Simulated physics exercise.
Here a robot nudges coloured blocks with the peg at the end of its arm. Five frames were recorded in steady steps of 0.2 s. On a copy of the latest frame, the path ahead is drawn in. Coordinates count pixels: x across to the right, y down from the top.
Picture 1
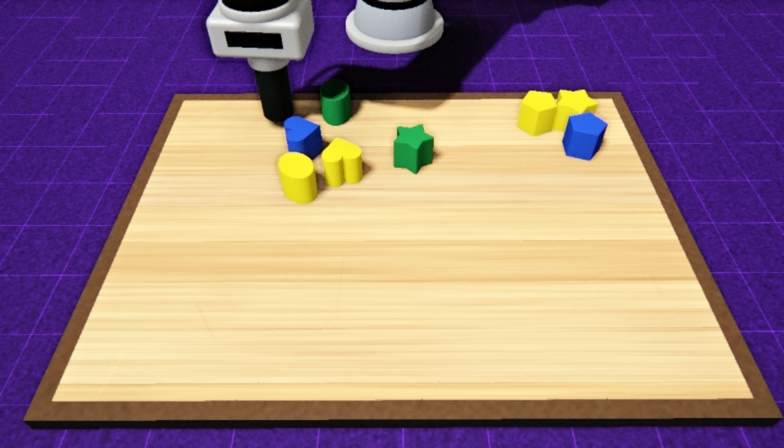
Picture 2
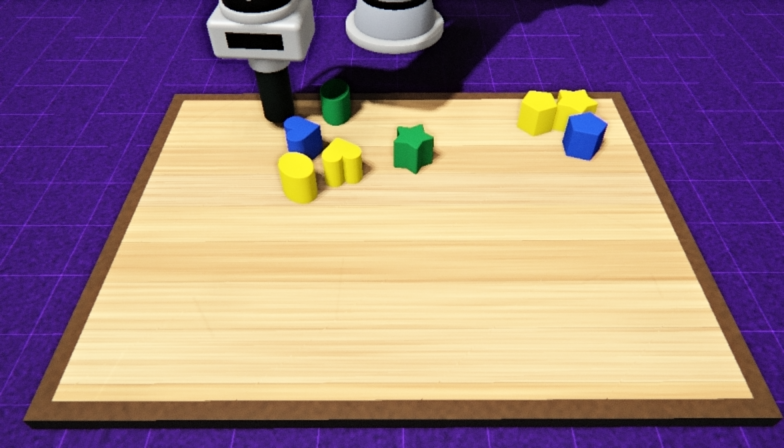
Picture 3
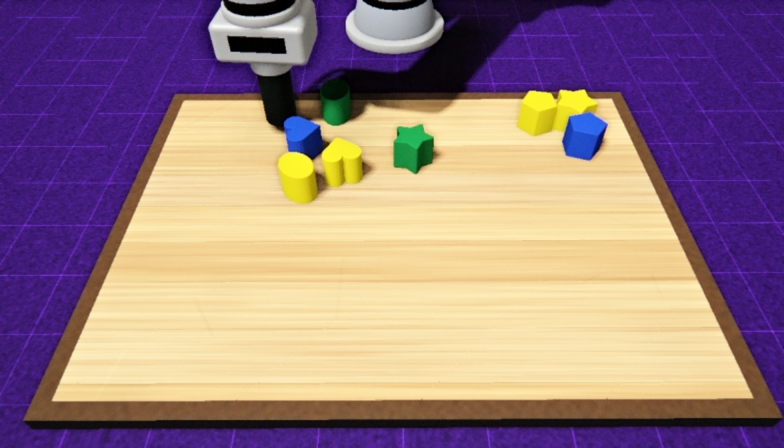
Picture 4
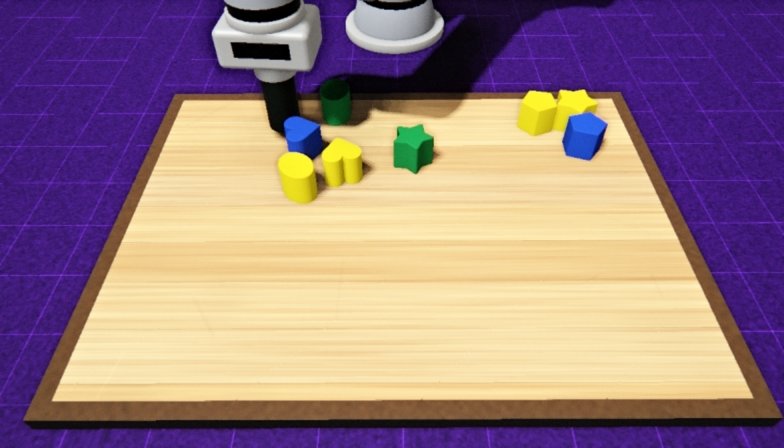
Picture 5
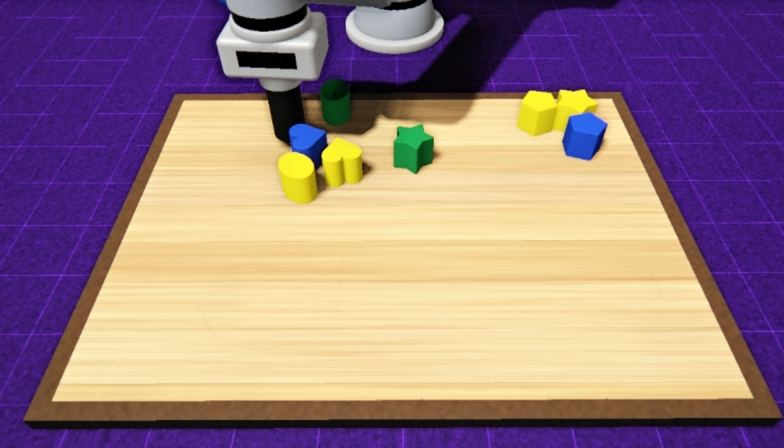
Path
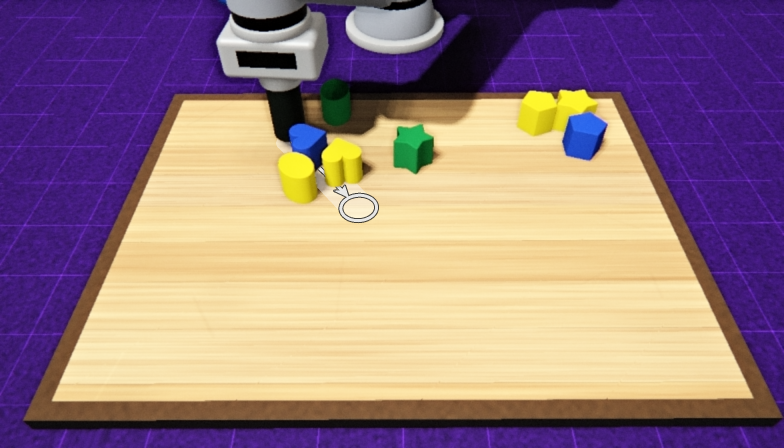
A robot arm with a black peg reaches in at the upper left over a pale wooden board with a brown rim on a purple gridded floor, seen from a fixed, raised viewpoint. Yellow, blue and green blocks sit near the peg, with two yellow and one blue at upper right. The peg inches down and right, then nudges the blue heart block slightly toward the yellow ones.
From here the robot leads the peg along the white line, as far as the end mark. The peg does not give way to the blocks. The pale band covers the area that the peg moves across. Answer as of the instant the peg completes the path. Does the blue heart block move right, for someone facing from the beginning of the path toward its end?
No.
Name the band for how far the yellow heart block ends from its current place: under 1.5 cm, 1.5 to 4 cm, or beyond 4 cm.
My prediction: Over 4 cm.
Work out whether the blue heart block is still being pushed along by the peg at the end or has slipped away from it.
By then it is in front of the peg.
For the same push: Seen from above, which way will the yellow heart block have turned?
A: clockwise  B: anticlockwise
I'll go with B - anticlockwise.
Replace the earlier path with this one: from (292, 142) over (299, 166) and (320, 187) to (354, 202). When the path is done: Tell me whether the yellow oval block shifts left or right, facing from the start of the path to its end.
Goes right.
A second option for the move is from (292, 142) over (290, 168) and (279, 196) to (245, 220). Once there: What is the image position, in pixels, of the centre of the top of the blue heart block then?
Just about (319, 162).
The drawn path runs from (292, 142) to (359, 208).
On the path given first. One third of the way, peg (312, 153); blue heart block (331, 155); yellow heart block (361, 160).
Two thirds of the way, peg (334, 175); blue heart block (362, 175), turned 30° anticlockwise; yellow heart block (394, 171), turned 30° anticlockwise.
At the end, peg (358, 199); yellow oval block not moved; blue heart block (393, 190), turned 75° anticlockwise; yellow heart block (414, 173), turned 70° anticlockwise.
